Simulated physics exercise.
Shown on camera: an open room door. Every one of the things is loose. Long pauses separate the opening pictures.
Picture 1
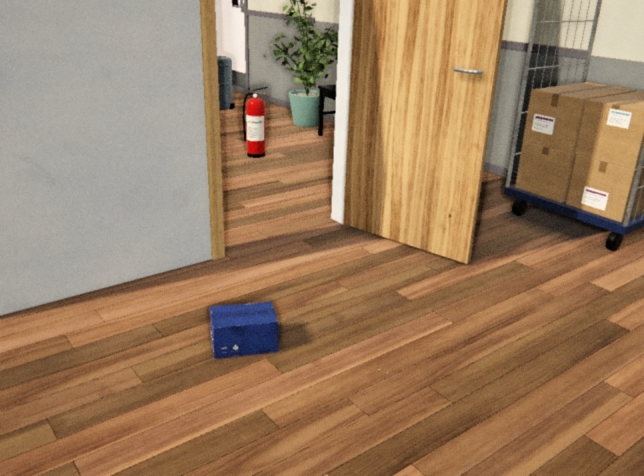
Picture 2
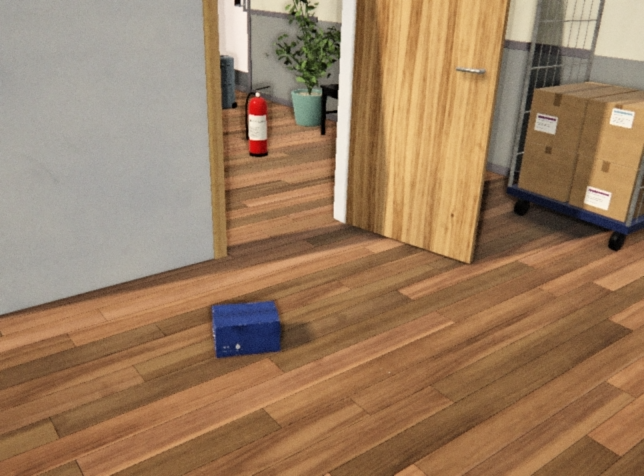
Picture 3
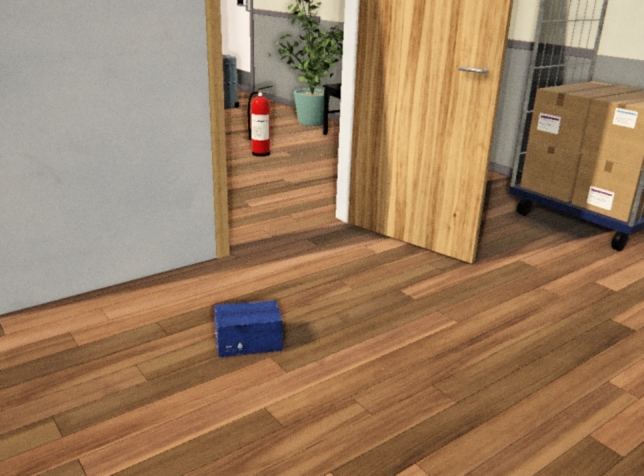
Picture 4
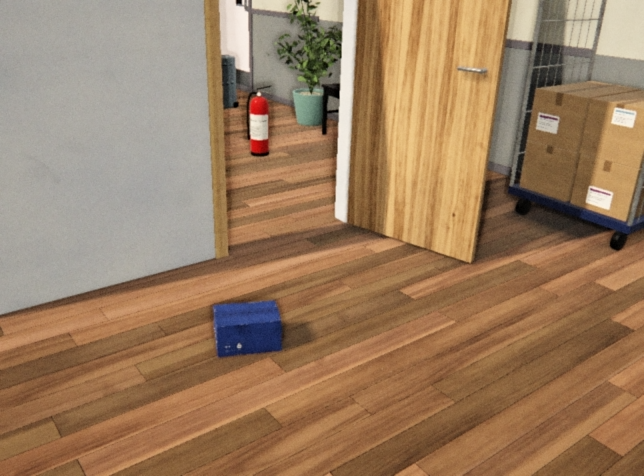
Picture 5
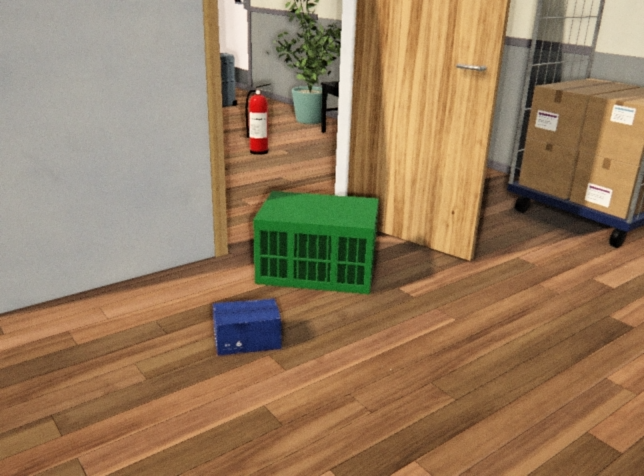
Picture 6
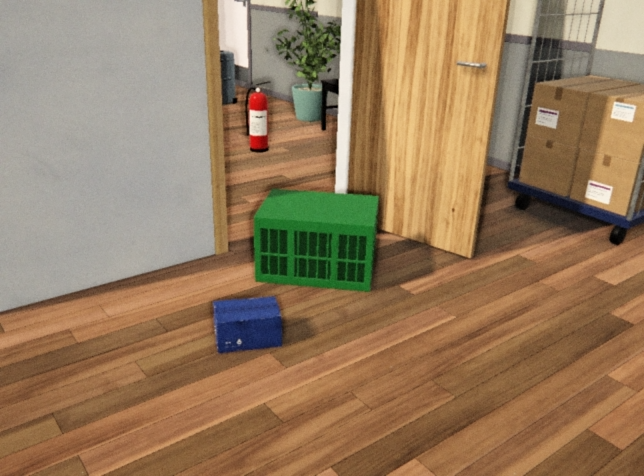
A green crate appears in the doorway behind a still blue box beside an open door.
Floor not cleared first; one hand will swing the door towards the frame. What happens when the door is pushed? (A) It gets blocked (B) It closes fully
The answer is A.
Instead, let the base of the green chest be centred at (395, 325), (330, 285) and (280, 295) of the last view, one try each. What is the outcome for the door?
It ends up closed first, gets caught second and gets caught third.
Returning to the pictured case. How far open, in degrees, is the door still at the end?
Around 70 degrees.
Then, 0.40 s on from there, door 98° open.
Then, 0.70 s on from there, door 87° open.
Then, 0.90 s on from there, door 78° open.
Then, 1.10 s on from there, door 70° open.
In the end, door 69° open; both unmoved. At the end, from the last picture's camera, green chest near (318, 238).
